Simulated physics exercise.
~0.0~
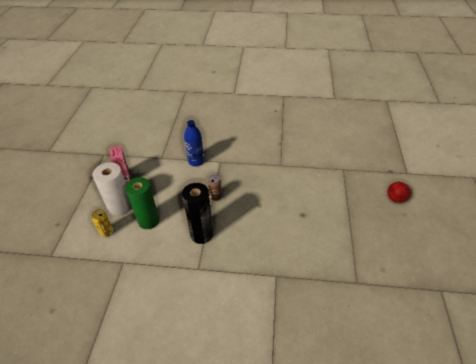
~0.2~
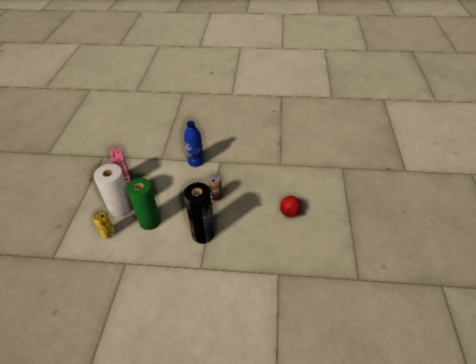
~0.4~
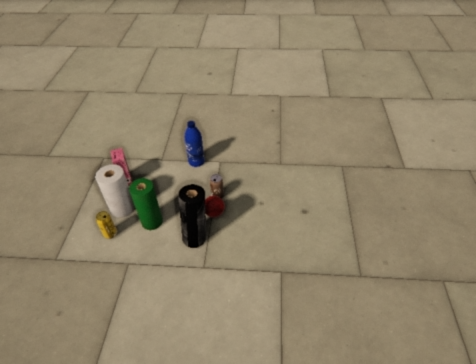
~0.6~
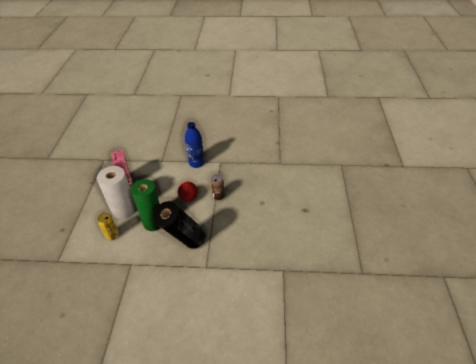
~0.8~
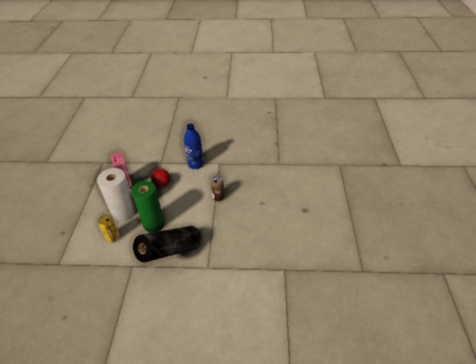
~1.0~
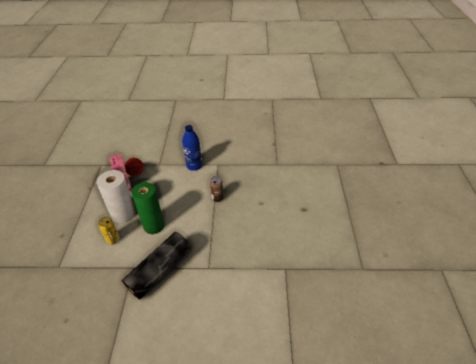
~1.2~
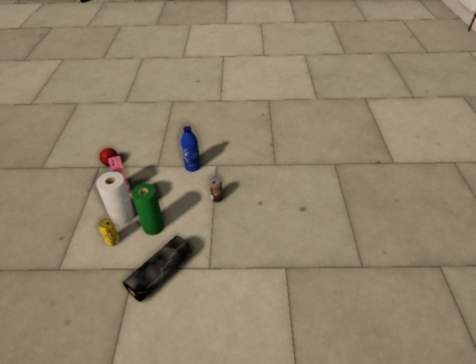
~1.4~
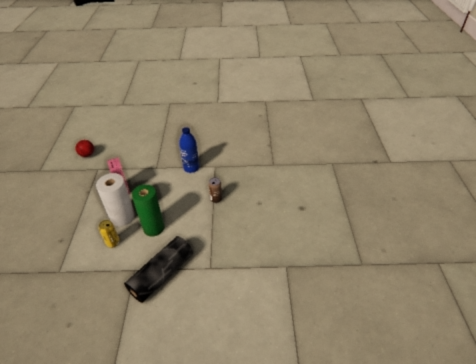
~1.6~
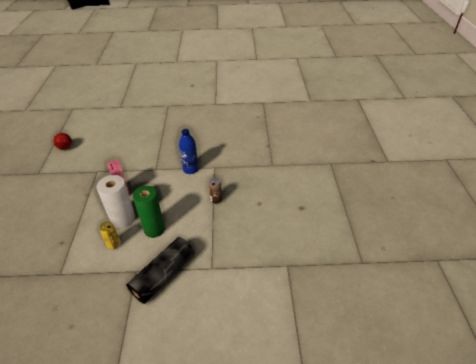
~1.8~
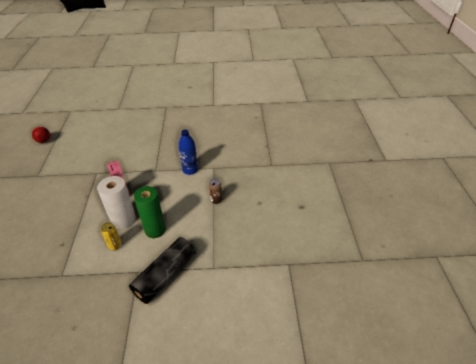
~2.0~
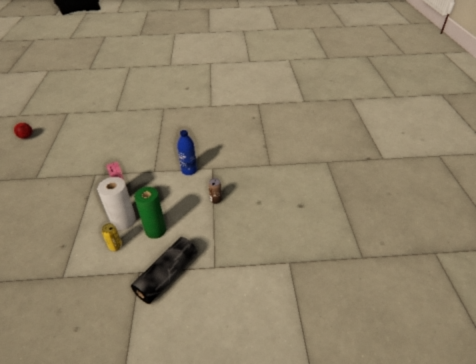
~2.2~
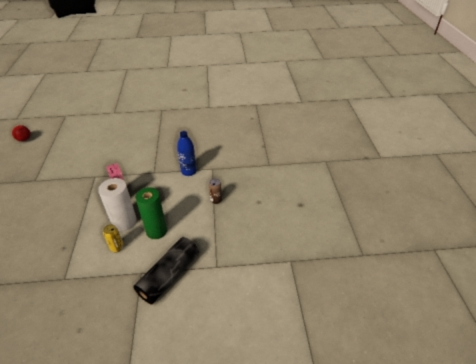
On a paved floor of pale tiles, a red ball rolled in from the right and knocked over the black roll beside a cluster of rolls, cans, a blue bottle and a pink carton, then rolled off left, leaving only the black roll lying down.
